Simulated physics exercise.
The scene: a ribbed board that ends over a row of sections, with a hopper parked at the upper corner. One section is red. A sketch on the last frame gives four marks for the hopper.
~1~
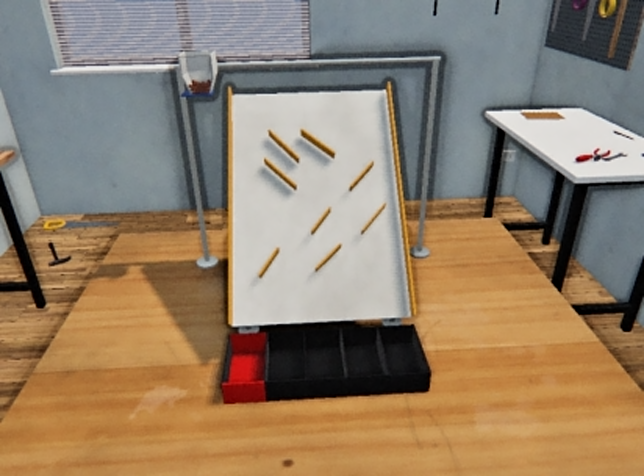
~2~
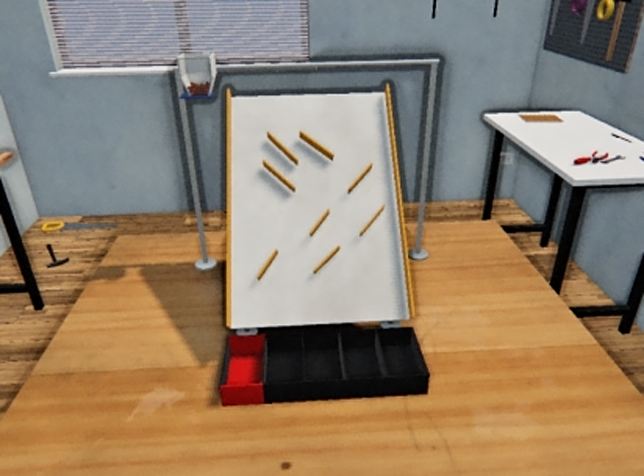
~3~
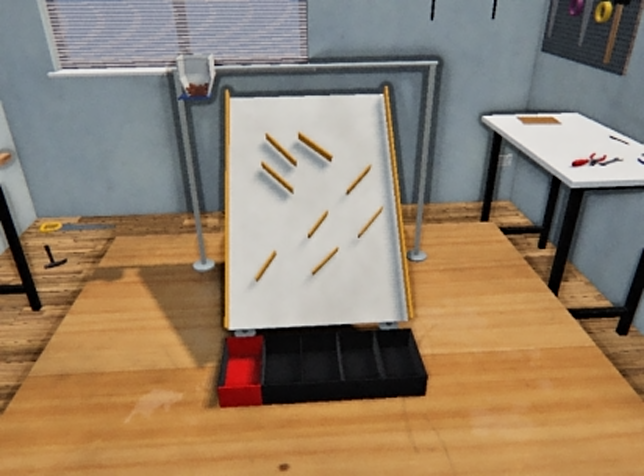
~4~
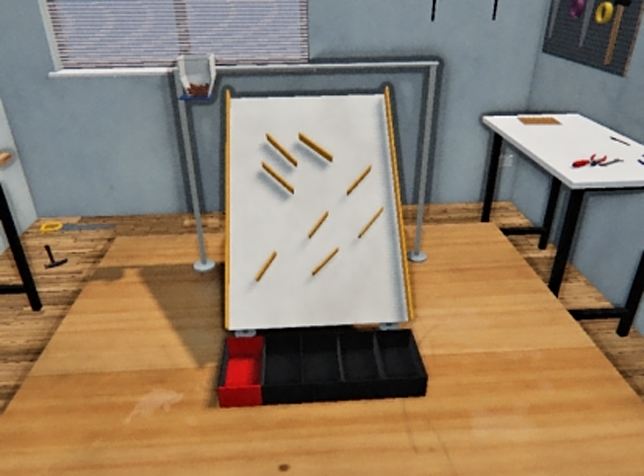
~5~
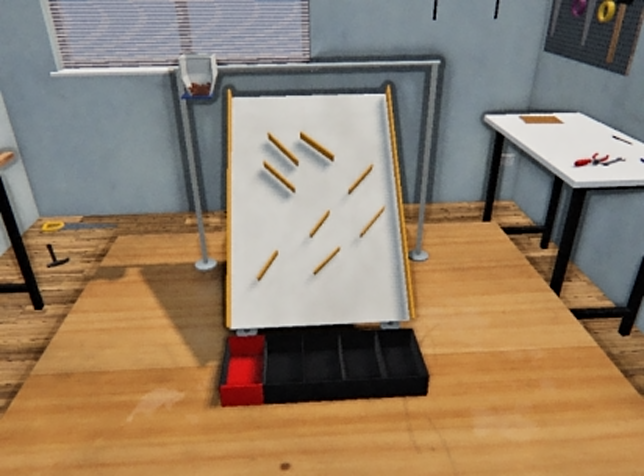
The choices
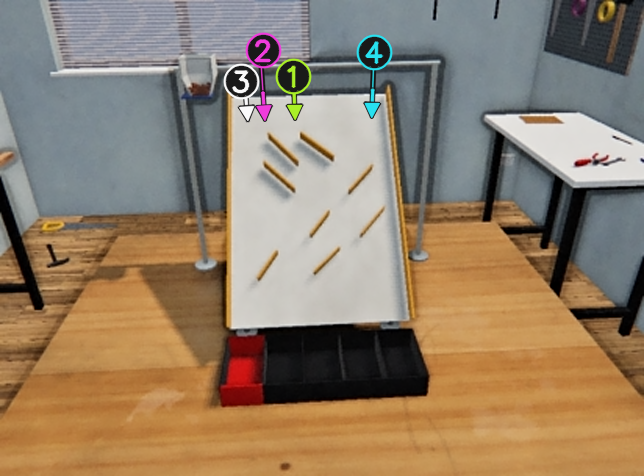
A white ribbed board stands above a row of sections, one red, and barely shifts.
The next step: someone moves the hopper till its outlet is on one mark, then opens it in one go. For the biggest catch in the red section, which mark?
Mark 3.
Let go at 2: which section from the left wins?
The first from the left.
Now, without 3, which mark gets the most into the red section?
Here it is mark 2.
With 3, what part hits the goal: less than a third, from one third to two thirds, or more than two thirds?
Mark 3 gives more than two thirds.
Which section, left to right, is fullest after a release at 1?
The second.
On the marked copy, mark 1 meets the board at (294, 114); mark 2 meets the board at (264, 115); mark 3 meets the board at (247, 115); mark 4 meets the board at (371, 112).
With 1, a small part in the red section, most in other sections, a small part held on the board, a stray few outside the box.
With 2, about half in the red section, about a third in other sections, a small part held on the board, a small part outside the box.
With 3, about two thirds in the red section, a small part in other sections, a small part held on the board, a small part outside the box.
With 4, a small part in the red section, most in other sections, a small part held on the board.
